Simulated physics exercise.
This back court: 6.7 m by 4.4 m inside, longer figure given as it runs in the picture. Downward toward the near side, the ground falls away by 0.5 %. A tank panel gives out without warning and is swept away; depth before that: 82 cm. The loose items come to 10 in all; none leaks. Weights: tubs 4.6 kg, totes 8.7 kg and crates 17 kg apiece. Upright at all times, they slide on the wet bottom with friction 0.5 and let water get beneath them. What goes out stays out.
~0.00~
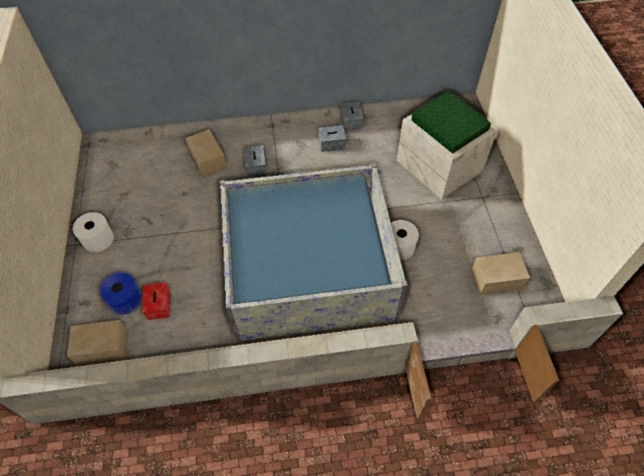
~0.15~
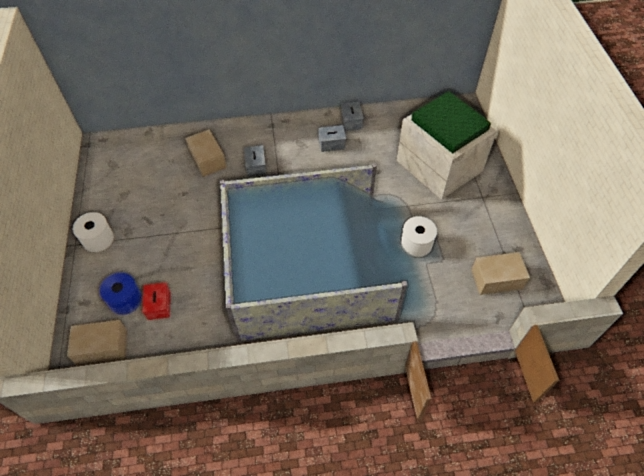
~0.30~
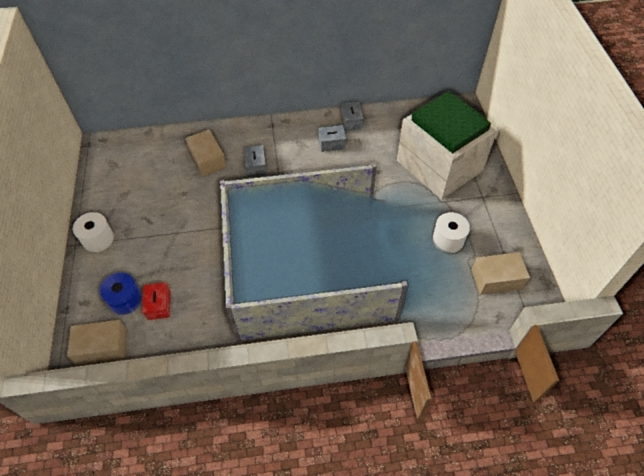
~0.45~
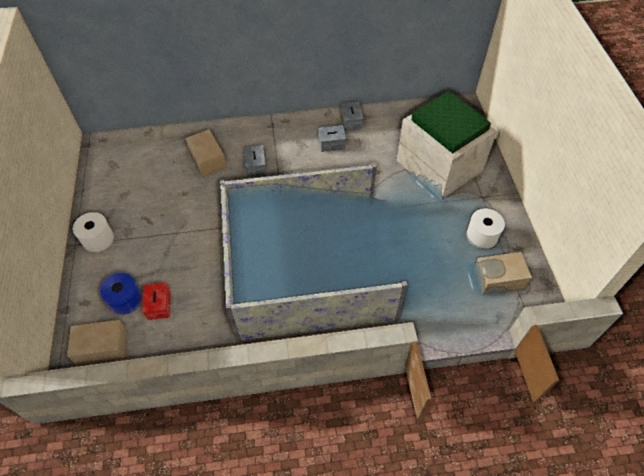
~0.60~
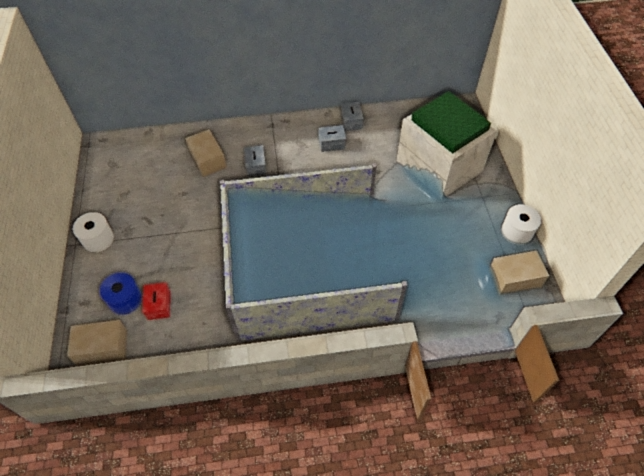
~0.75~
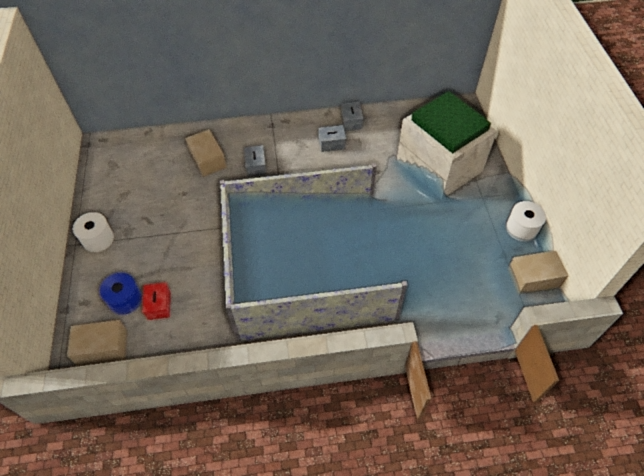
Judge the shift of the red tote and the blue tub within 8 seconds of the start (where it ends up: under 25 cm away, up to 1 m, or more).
By the end, the red tote edges a short distance and the blue tub edges a short distance.
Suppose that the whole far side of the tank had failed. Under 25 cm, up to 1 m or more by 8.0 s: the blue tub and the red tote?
In that situation the blue tub drifts a long way, while the red tote drifts a long way.
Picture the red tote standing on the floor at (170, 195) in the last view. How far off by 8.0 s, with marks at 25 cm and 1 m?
Put there, it wanders off a long way.
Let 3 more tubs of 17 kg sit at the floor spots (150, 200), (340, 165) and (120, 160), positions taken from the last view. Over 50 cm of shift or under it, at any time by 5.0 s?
Taking them in order: Not far enough, far enough and not far enough.
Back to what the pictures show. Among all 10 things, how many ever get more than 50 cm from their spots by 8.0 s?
It adds up to 10.
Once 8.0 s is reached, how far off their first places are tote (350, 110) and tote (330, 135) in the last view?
In turn: 400 cm, 450 cm.
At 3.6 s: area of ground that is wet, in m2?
Flooded: Near 19 m2.
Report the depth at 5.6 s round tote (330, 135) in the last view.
I'd say some 17 cm.
After 1.6 s the red tote is near (155, 297), 0.0 m from its start, aground; the blue tub is near (118, 288), 0.0 m from its start, aground; 0 of 10 are out; 2 afloat.
After 3.6 s the red tote is near (155, 297), 0.0 m from its start, aground; the blue tub is near (118, 288), 0.0 m from its start, aground; 0 of 10 are out; 3 afloat.
After 5.6 s the red tote is near (155, 297), 0.0 m from its start, aground; the blue tub is near (111, 293), 0.1 m from its start, aground; 1 of 10 are out; 4 afloat.
After 8.0 s the red tote is near (211, 298), 0.7 m from its start, aground; the blue tub is near (147, 317), 0.7 m from its start, afloat; 1 of 10 are out; 8 afloat.
